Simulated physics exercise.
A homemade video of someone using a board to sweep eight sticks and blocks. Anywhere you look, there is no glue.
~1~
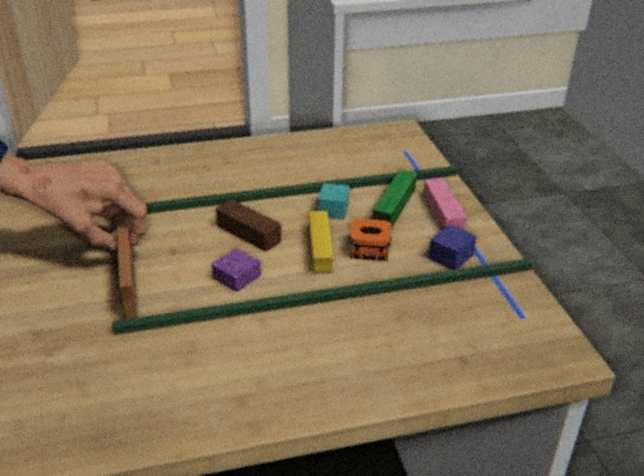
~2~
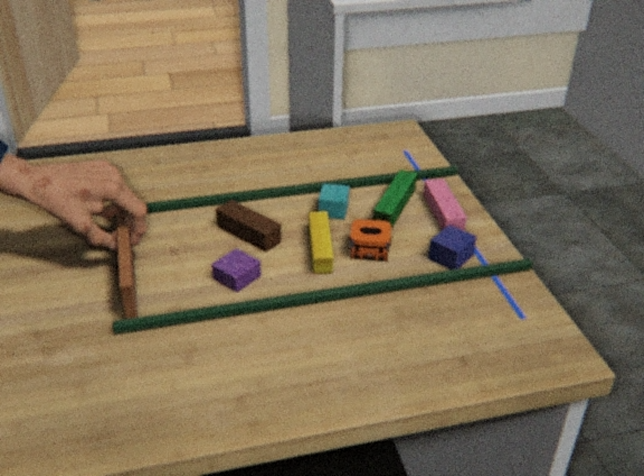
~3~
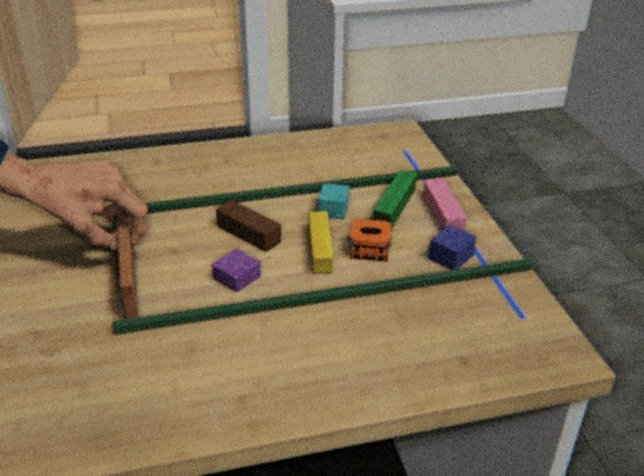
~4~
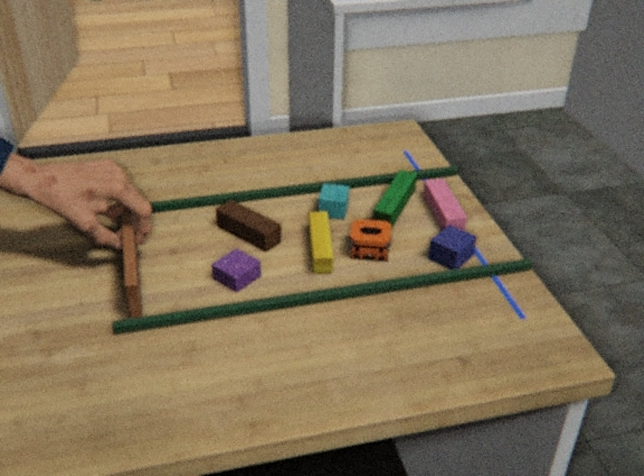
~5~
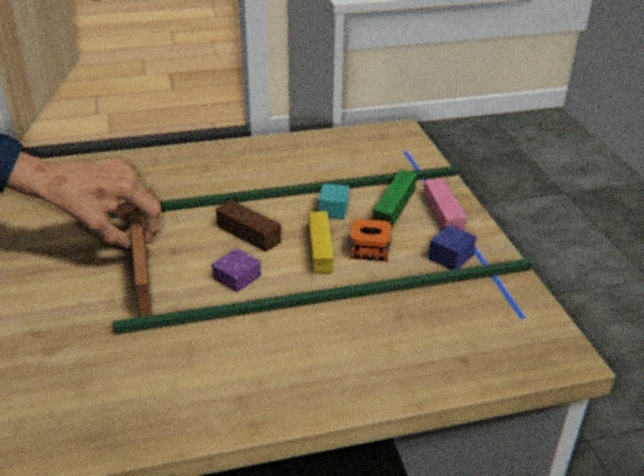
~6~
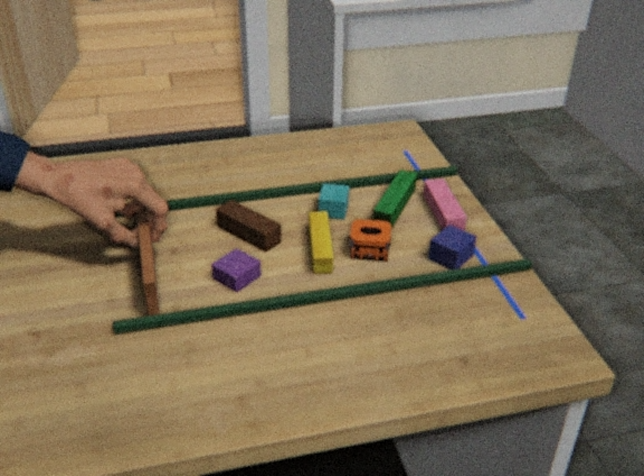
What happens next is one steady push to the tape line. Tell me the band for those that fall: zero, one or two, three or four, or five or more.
You'd see three or four pieces leave the end and fall.
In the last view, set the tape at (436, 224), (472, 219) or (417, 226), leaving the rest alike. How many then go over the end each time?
2, 6, 1.
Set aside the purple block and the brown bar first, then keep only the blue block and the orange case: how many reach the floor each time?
Try one: 1; try two: 2.
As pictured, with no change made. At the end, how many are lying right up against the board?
It touches 2.
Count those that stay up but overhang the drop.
As for overhanging, the count is 2.
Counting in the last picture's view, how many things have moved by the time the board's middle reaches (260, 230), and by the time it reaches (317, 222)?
Moved so far: 2, later 5.
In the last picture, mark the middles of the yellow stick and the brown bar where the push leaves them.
The yellow stick settles near (495, 216); as for the brown bar, near (458, 200).
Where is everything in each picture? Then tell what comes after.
Pink bar (444, 205); blue block (452, 247); green stick (396, 199); board (125, 247); tape (455, 221), in the first frame.
Blue block (452, 248); turquoise block (334, 201), in the second frame.
Green stick (396, 199); brown bar (248, 226), in the third frame.
Pink bar (444, 205); purple block (237, 270), in the fourth frame.
Blue block (452, 248); board (139, 246), in the fifth frame.
Pink bar (444, 205); blue block (452, 248); green stick (396, 199); board (146, 245); tape (455, 221), in the sixth frame.
A little later, none off yet; pink bar at rest near (444, 205); blue block at rest near (452, 248); green stick at rest near (396, 199).
When it is over, the number that fall off is three or four; down, orange case, green stick, blue block and pink bar.
